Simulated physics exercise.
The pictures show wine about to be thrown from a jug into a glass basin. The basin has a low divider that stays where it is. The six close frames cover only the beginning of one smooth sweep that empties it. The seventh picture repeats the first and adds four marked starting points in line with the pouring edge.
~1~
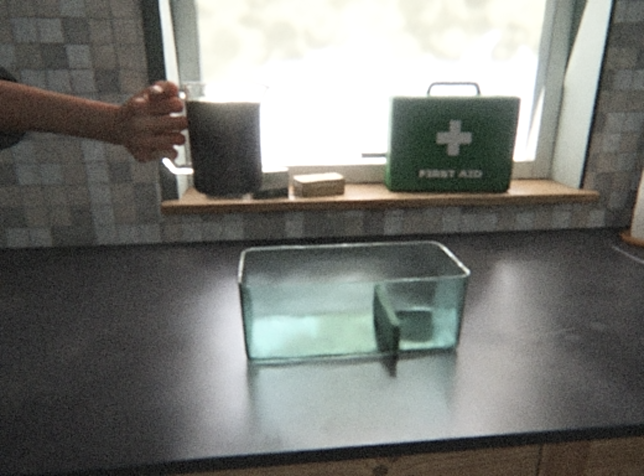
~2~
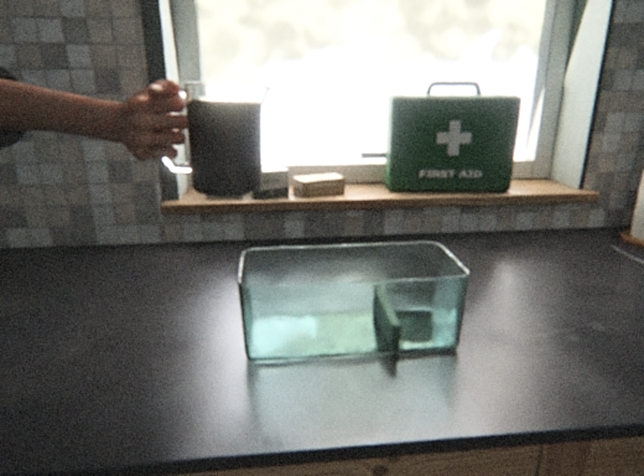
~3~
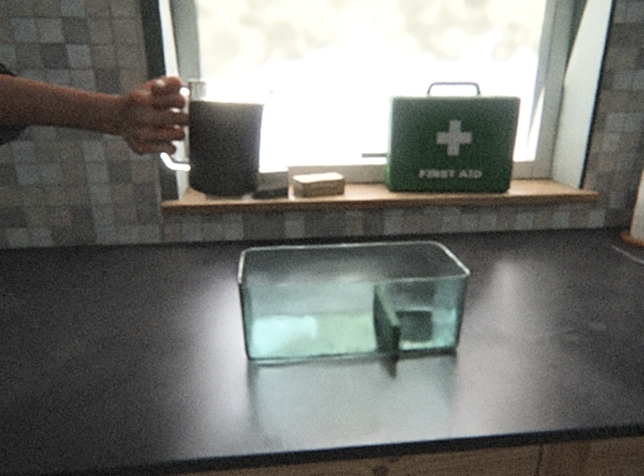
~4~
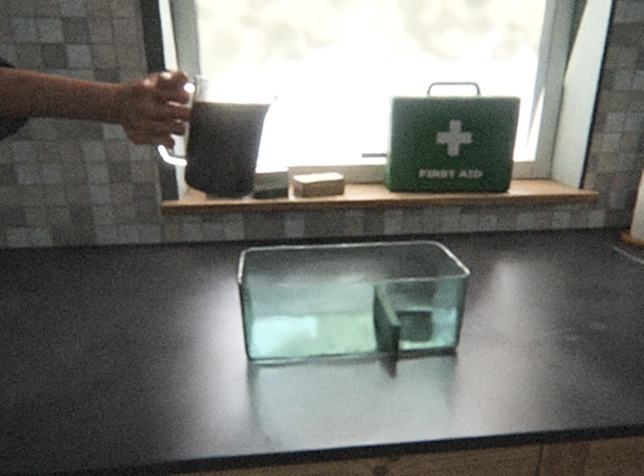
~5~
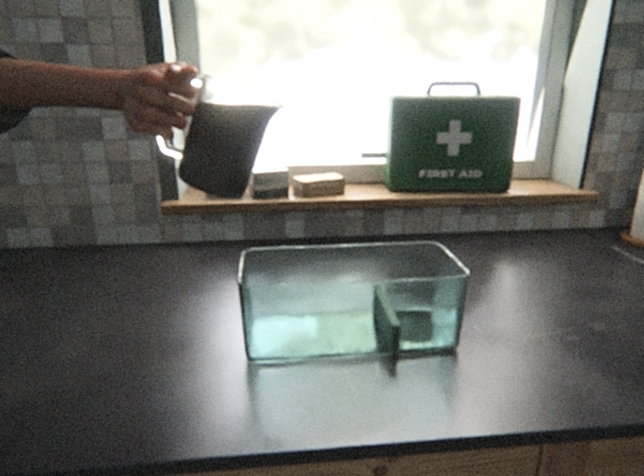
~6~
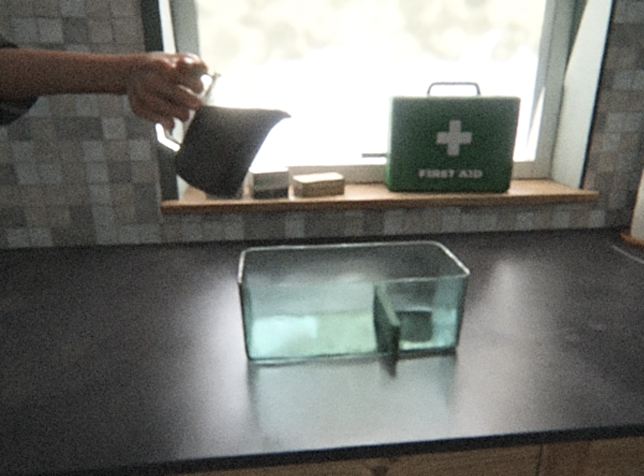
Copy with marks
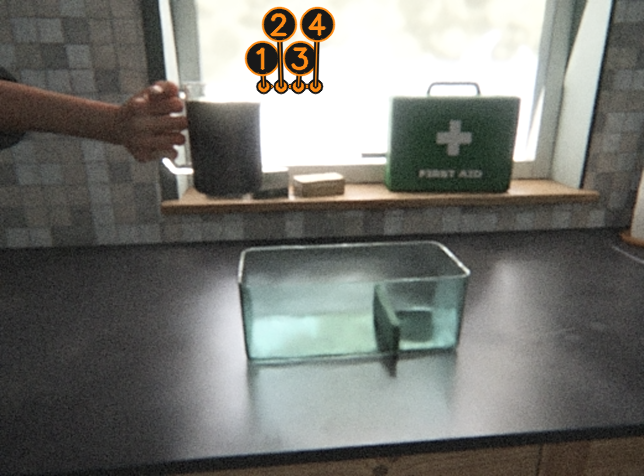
A hand reaching in from the left holds a dark jug by its handle before a bright window, above a black kitchen counter seen from the front and slightly above. A clear, greenish glass basin with a low divider sits on the counter, and a green first aid case and small blocks rest on the wooden sill. The jug stays upright, then tilts steadily rightward while the view holds still.
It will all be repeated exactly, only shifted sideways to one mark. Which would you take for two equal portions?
4 is best.
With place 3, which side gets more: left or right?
The left one.
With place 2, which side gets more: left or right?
The left side.
On the marked copy, 1 at (263, 86); 2 at (281, 86); 3 at (298, 86); 4 at (315, 86).
Choosing 1, about 92 % ends left of the wall and 5 % right of it; 3 % is lost outside.
Choosing 2, about 91 % ends left of the wall and 5 % right of it; 3 % is lost outside.
Choosing 3, about 89 % ends left of the wall and 8 % right of it; 3 % is lost outside.
Choosing 4, about 43 % ends left of the wall and 57 % right of it.
